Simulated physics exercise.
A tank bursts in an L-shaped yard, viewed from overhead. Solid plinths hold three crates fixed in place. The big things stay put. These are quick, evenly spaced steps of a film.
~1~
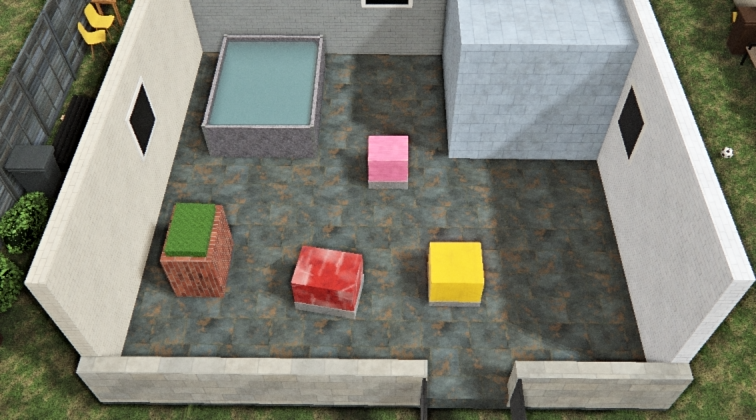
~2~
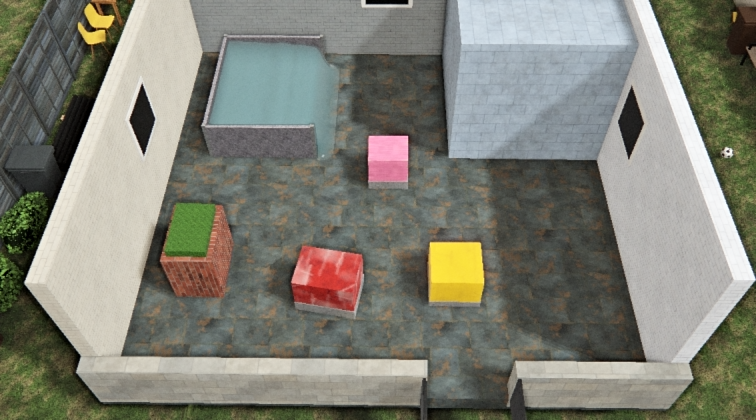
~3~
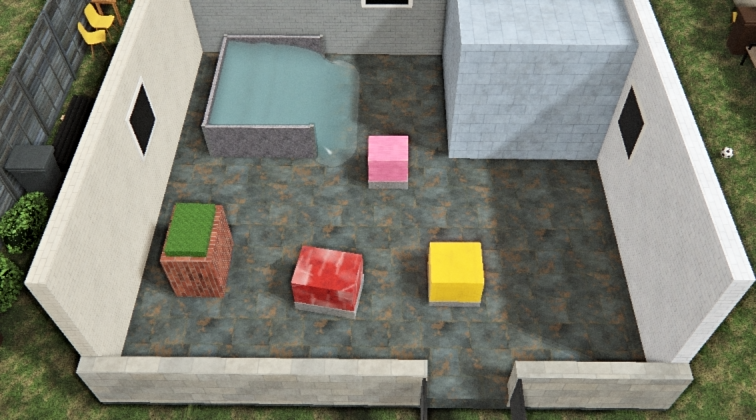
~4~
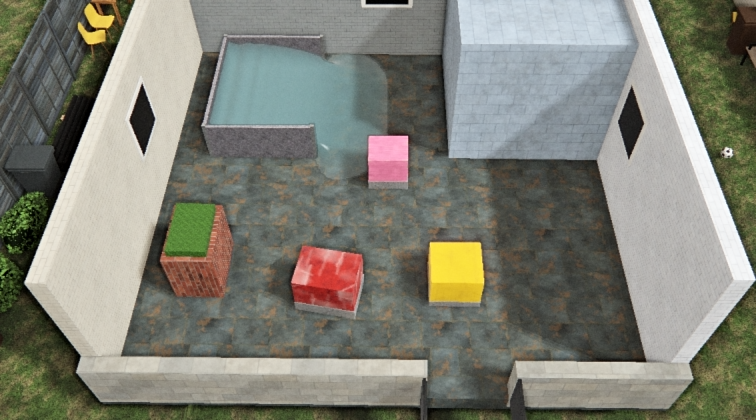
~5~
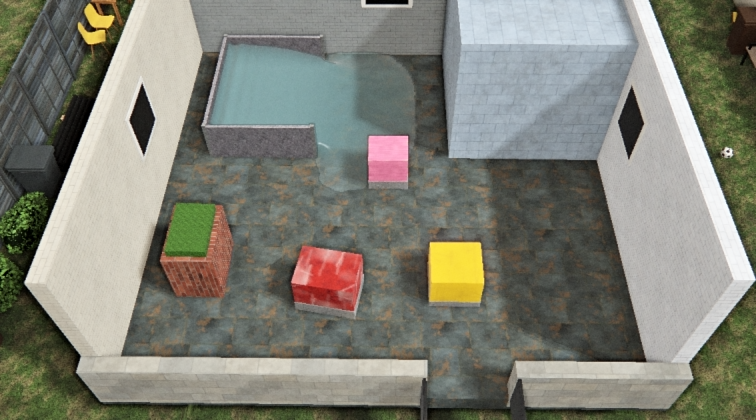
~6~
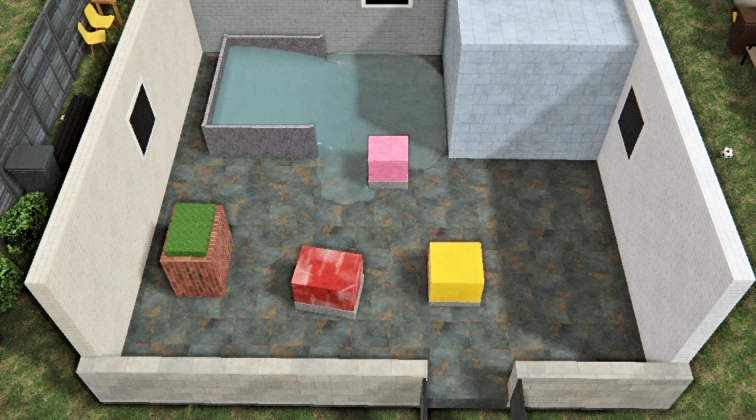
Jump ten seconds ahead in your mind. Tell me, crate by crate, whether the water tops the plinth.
Pink crate: Yes, it does. Yellow crate: Yes, it does. Red crate: No, it does not.
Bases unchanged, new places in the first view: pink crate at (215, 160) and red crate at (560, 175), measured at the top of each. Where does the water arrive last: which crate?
The last one is the one in pink.
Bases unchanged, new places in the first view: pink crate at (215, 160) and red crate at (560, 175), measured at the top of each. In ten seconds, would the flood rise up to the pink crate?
As for the pink, it keeps clear.
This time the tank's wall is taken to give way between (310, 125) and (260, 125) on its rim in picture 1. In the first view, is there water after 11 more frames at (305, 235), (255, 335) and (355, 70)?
Soaked / soaked / unwetted.
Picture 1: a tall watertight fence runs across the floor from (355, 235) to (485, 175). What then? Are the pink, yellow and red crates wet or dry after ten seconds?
Then: Pink crate takes water, yellow crate remains dry, red crate keeps dry.
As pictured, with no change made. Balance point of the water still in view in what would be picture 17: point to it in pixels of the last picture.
Somewhere around (370, 115) in the last view.
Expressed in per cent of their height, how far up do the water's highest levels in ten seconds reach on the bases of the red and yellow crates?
Roughly 60 percent, then 150 percent.
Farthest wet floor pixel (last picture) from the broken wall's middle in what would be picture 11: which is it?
I'd say around (539, 177).
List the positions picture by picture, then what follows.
The first frame shows the tank at (267, 82) is whole and still.
In the second frame, the front is at (327, 65), out from the gap at (318, 101).
In the third frame, the front is at (334, 164), out from the gap at (318, 102).
In the fourth frame, water pours out at (318, 103) and has run to (359, 54).
In the fifth frame, the front is at (366, 185), out from the gap at (318, 103).
In the sixth frame, the front is at (437, 76), out from the gap at (318, 103).
A moment on, water covers 25 % of the floor; the pink crate water round its plinth, the yellow crate not reached, the red crate not reached.
Next, water covers 40 % of the floor; the pink crate water round its plinth, the yellow crate water round its plinth, the red crate water round its plinth.
Then, water covers 60 % of the floor; the pink crate water round its plinth, the yellow crate water round its plinth, the red crate water round its plinth.
Later, water covers 90 % of the floor; the pink crate water round its plinth, the yellow crate water round its plinth, the red crate water round its plinth.
In the end, water covers 100 % of the floor; the pink crate was topped, the yellow crate was topped, the red crate stayed above the water.
